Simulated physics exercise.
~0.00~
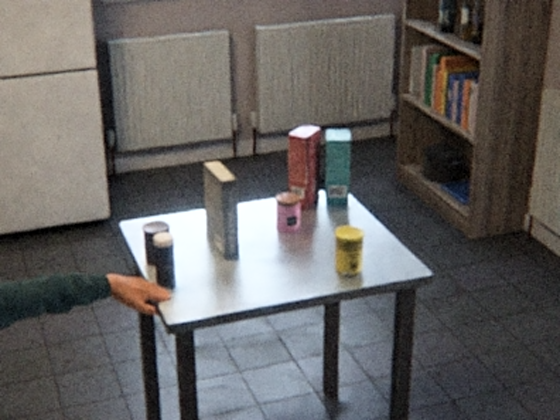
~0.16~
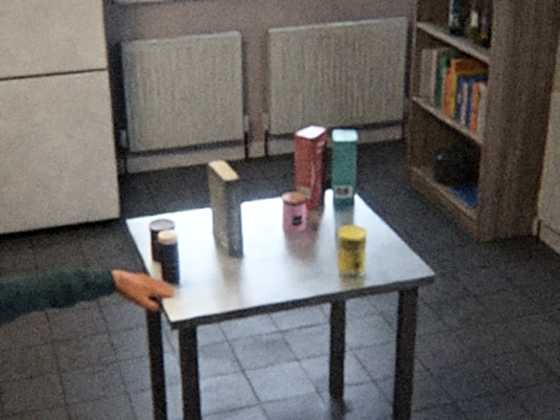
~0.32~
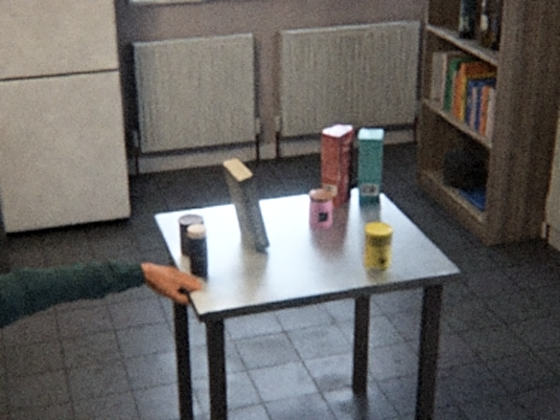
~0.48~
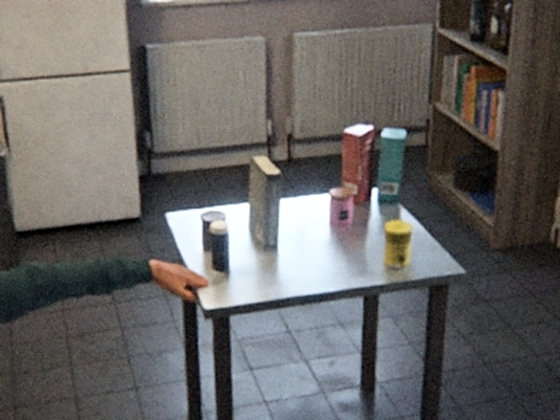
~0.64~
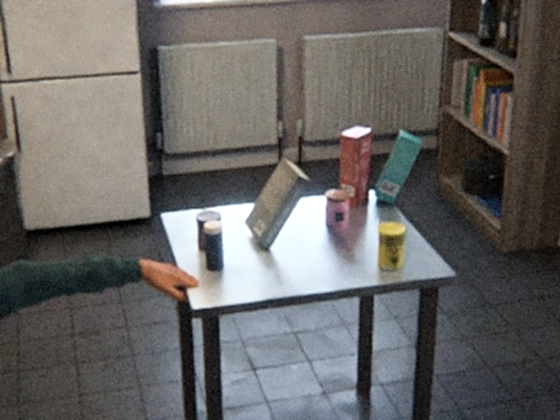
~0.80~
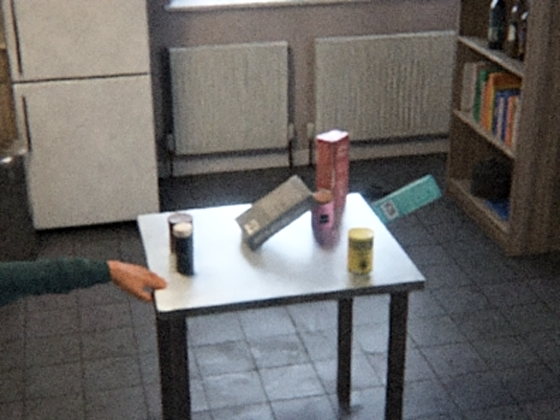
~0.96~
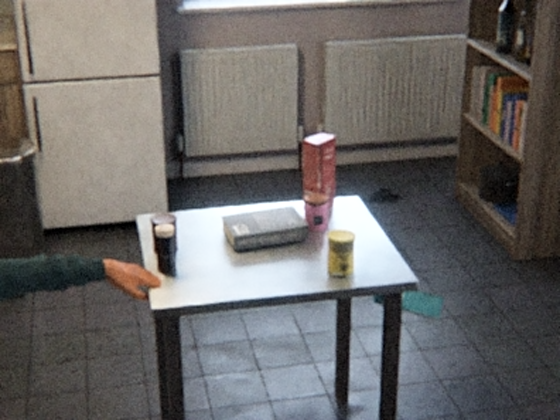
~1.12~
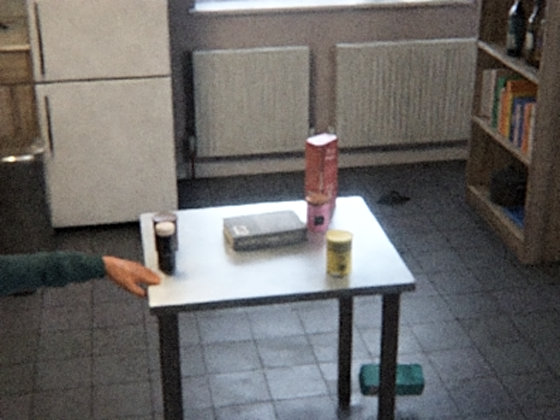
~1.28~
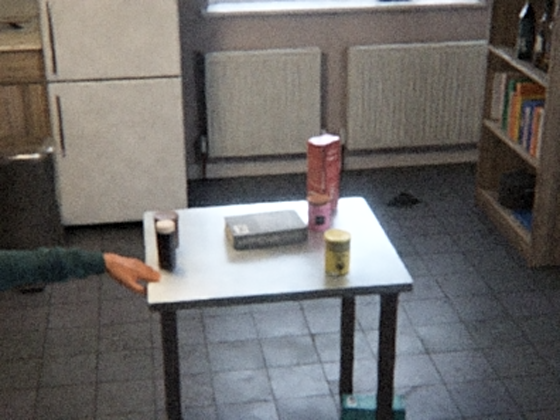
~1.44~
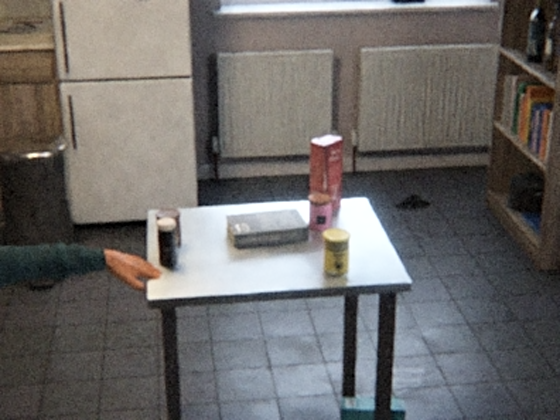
A turquoise carton tipped off the far right of a small table and dropped to the floor as a hand jerked the table right, then back left; the grey book toppled onto its side, while the red carton, tins, jar and black shaker stayed upright.
